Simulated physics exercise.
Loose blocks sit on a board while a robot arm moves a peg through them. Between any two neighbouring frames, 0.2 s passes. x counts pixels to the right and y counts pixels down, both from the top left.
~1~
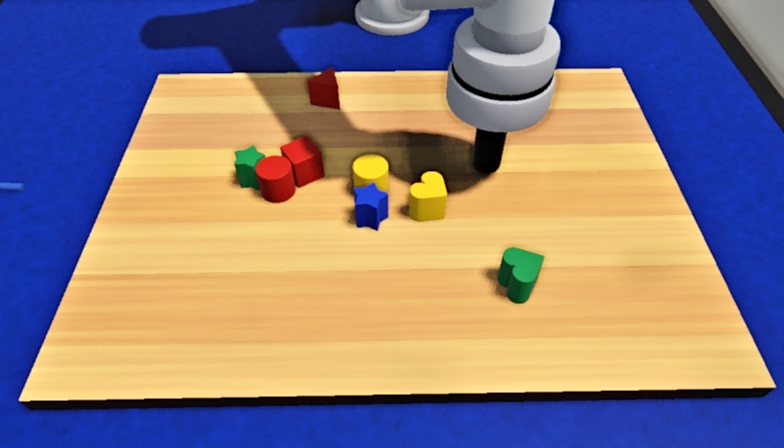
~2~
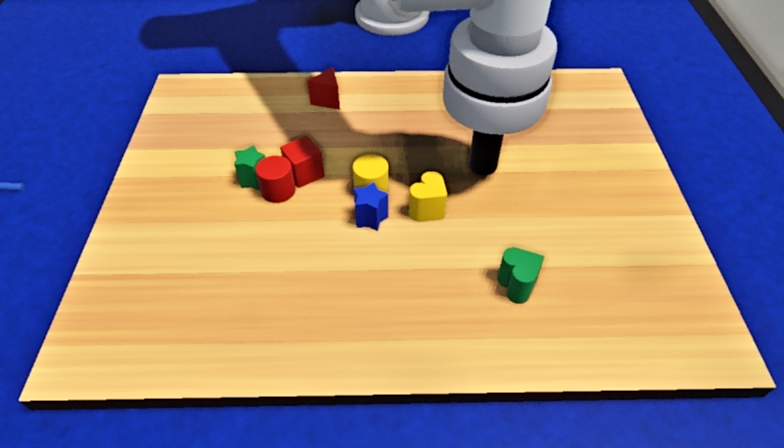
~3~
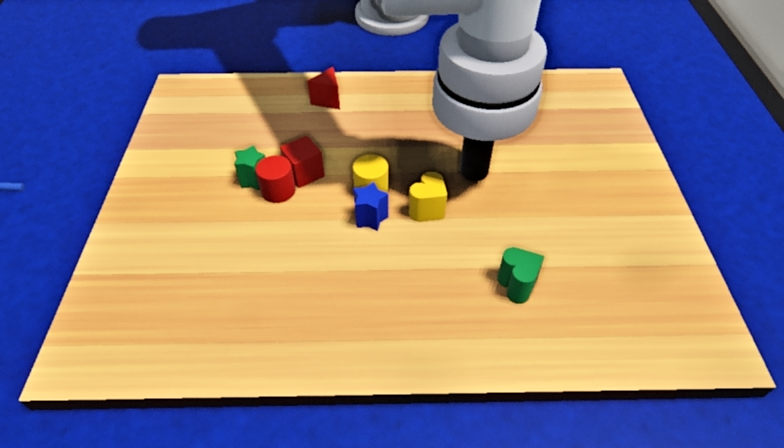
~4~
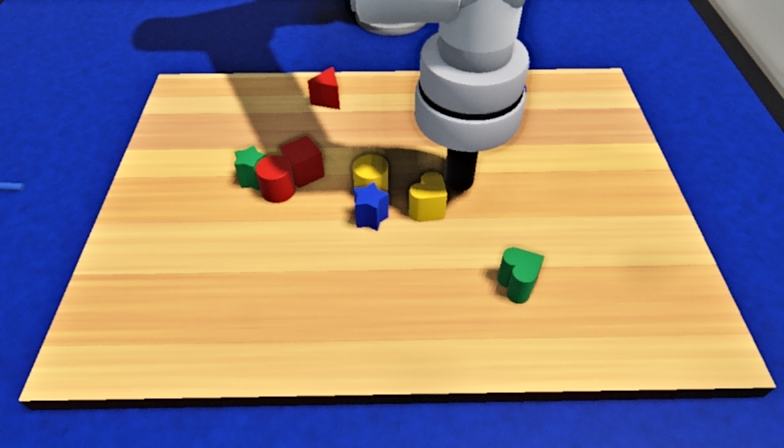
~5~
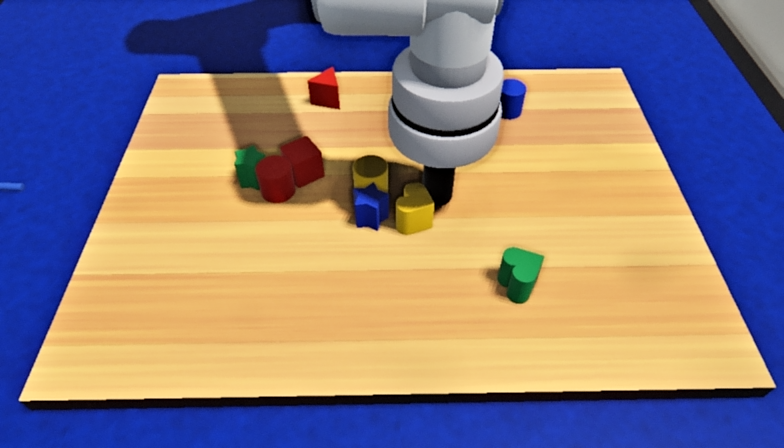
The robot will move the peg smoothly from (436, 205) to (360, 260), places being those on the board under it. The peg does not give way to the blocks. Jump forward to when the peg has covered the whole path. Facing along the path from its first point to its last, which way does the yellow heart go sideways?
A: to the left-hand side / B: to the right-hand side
Answer: A.
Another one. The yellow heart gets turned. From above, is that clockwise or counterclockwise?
From above, the turn goes anticlockwise.
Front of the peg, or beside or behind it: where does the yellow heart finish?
In front, still.
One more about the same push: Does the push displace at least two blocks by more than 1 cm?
Final answer: No.
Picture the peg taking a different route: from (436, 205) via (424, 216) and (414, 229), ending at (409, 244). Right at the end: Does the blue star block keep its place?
I expect so.
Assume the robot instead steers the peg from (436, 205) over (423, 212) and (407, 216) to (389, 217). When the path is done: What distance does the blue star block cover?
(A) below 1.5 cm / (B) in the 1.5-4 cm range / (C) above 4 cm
A (below 1.5 cm)
The first path, step by step. One third of the way, peg at (413, 215); yellow heart at (393, 218), turned 15° anticlockwise.
Two thirds of the way, peg at (387, 233); yellow heart at (372, 241), turned 45° anticlockwise.
At the end, peg at (360, 253); blue star block unmoved; yellow heart at (351, 265), turned 75° anticlockwise.
